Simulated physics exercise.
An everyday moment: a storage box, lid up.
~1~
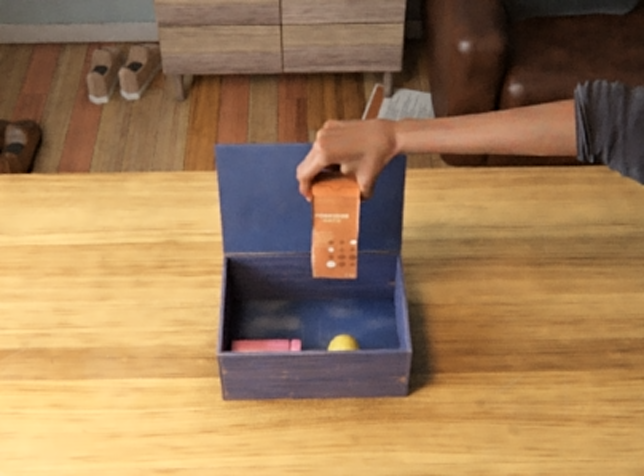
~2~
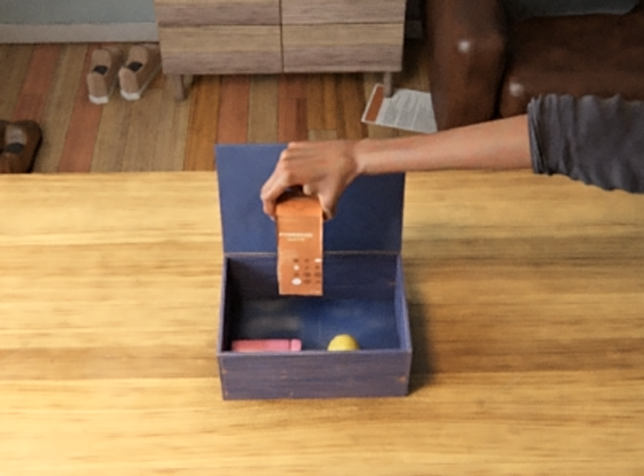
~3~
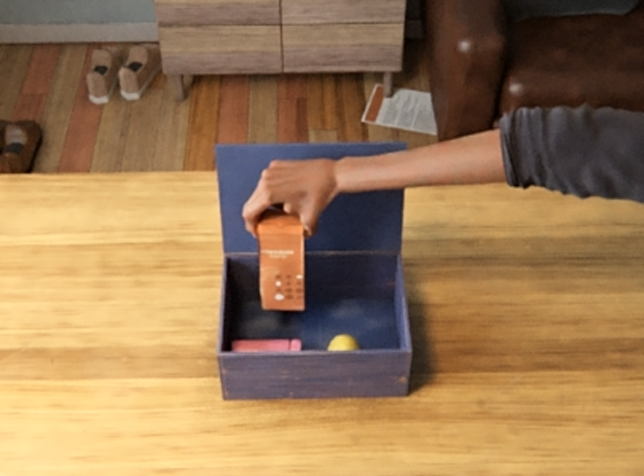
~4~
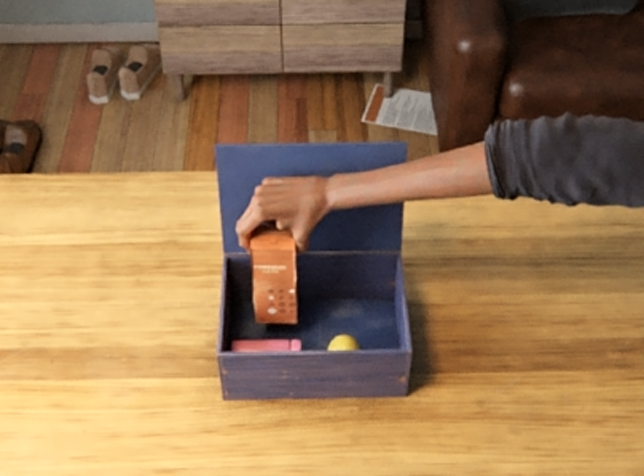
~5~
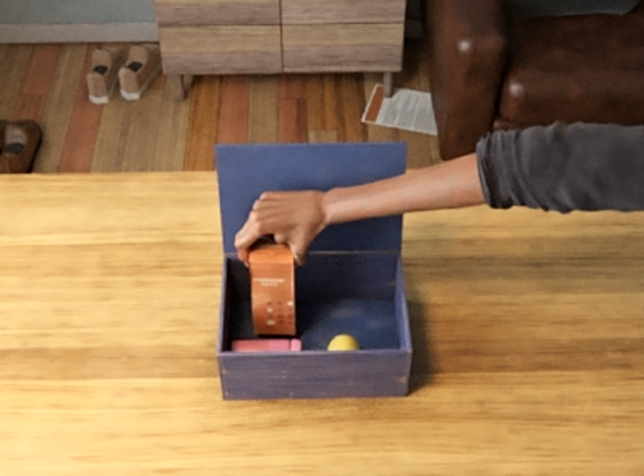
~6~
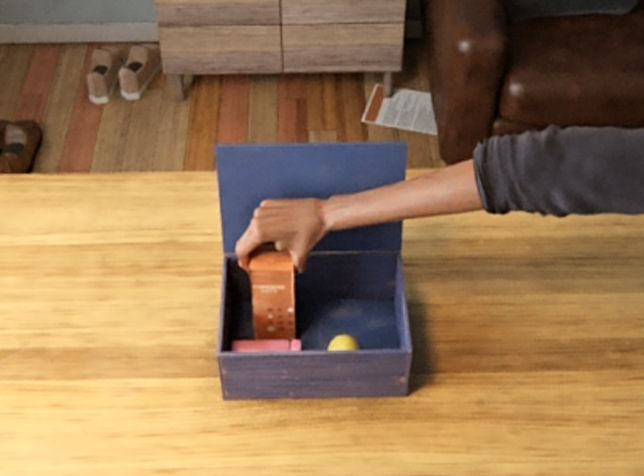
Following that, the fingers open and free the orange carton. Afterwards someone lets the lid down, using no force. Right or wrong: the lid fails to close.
Right, it stays open.
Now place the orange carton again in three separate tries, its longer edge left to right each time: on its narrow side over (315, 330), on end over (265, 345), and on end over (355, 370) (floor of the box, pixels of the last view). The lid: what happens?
Shut; open; open.
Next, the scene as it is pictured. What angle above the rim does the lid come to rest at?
It comes to about 16°.
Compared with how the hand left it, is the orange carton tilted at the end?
Simply put, it gets tilted.
Then, 1.40 s after the last picture, lid 76° above the rim.
Then, 2.20 s after the last picture, lid 37° above the rim; orange carton tipped 19° from how it was near (273, 307).
Then, 3.40 s after the last picture, lid 16° above the rim; orange carton tipped 46° from how it was near (272, 327).
At rest, lid 16° above the rim; tipped over in the box, orange carton; the other 2 in place. Seen from the same camera at the end, orange carton near (272, 327).
